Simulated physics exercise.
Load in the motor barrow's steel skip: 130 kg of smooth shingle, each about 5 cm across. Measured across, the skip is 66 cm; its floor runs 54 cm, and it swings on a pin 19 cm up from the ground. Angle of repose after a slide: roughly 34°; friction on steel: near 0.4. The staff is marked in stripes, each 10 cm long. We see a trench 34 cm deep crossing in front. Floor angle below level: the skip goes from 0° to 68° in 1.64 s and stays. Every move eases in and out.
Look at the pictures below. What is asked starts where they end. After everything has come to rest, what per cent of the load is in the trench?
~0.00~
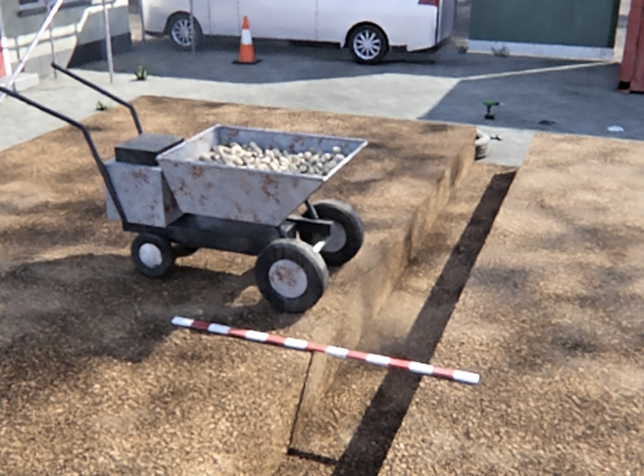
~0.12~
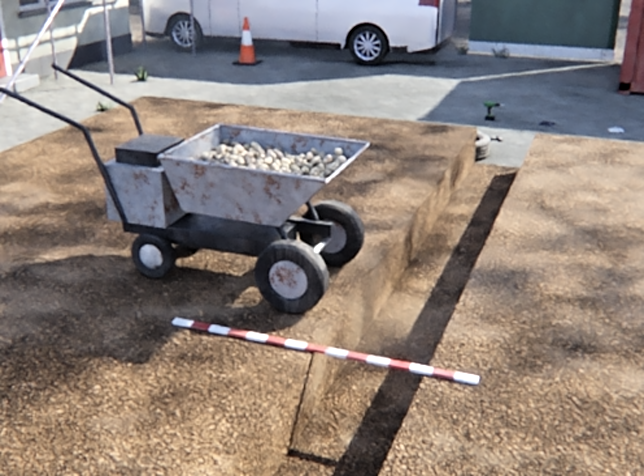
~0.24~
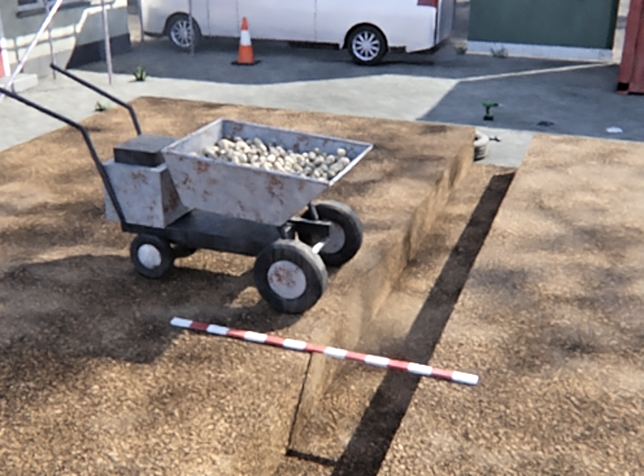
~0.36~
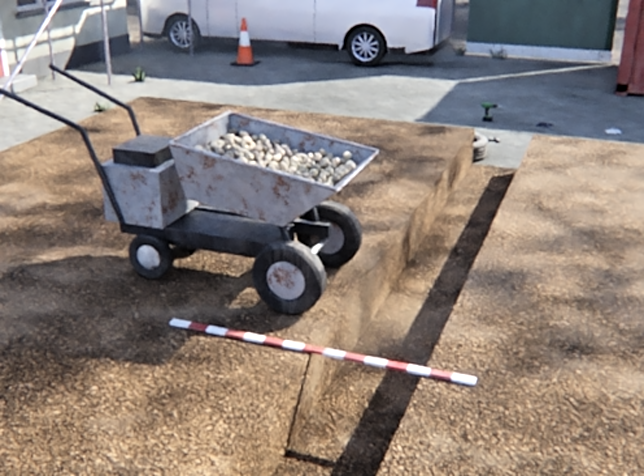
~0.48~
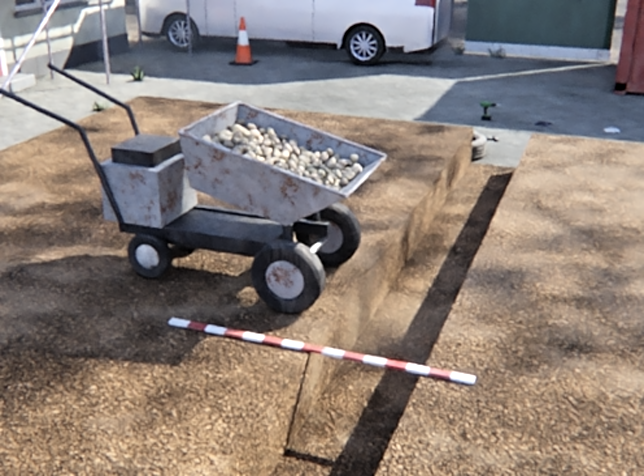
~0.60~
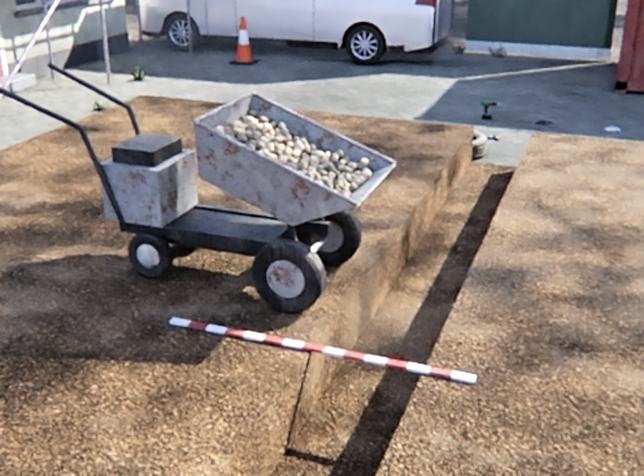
I would say 49 percent.
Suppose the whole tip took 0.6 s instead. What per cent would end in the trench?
That works out at about 30 in a hundred.
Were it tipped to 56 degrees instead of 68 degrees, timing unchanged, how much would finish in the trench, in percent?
Some 60 in a hundred, I'd say.
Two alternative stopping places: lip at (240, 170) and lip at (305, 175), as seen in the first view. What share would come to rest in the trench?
First spot about 100, second spot about 75 per cent.
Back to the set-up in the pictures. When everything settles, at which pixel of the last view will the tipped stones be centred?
Somewhere around (458, 307) in the last picture.
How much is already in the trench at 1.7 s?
Some 25 per cent.
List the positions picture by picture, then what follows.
In the first frame, lip at (324, 179), floor tilted 0°, highest stones at (293, 159).
In the second frame, the skip is at 1°, its lip at (326, 181); the top of the load is at (258, 156); the stones move at 0.1 m/s on average.
In the third frame, lip at (331, 184), floor tilted 4°, highest stones at (230, 150); the stones move at 0.3 m/s on average.
In the fourth frame, the skip is at 8°, its lip at (338, 190); the top of the load is at (235, 141); the stones move at 0.4 m/s on average.
In the fifth frame, lip at (346, 196), floor tilted 14°, highest stones at (234, 132); the stones move at 0.5 m/s on average.
In the sixth frame, the skip is at 21°, its lip at (358, 205); the top of the load is at (244, 123); the stones move at 0.5 m/s on average.
After 1.2 s the floor is at 57°; 100 % in the skip; the foremost stones are at (411, 247).
After 1.7 s the floor is at 68°; 37 % in the skip, 27 % in the trench, 36 % past the trench; the foremost stones are at (557, 321).
After 2.1 s the floor is at 68°; 10 % in the skip, 39 % in the trench, 51 % past the trench; the foremost stones are past the picture's edge.
After 4.0 s the floor is at 68°; 0 % in the skip, 49 % in the trench, 51 % past the trench; the foremost stones are past the picture's edge.
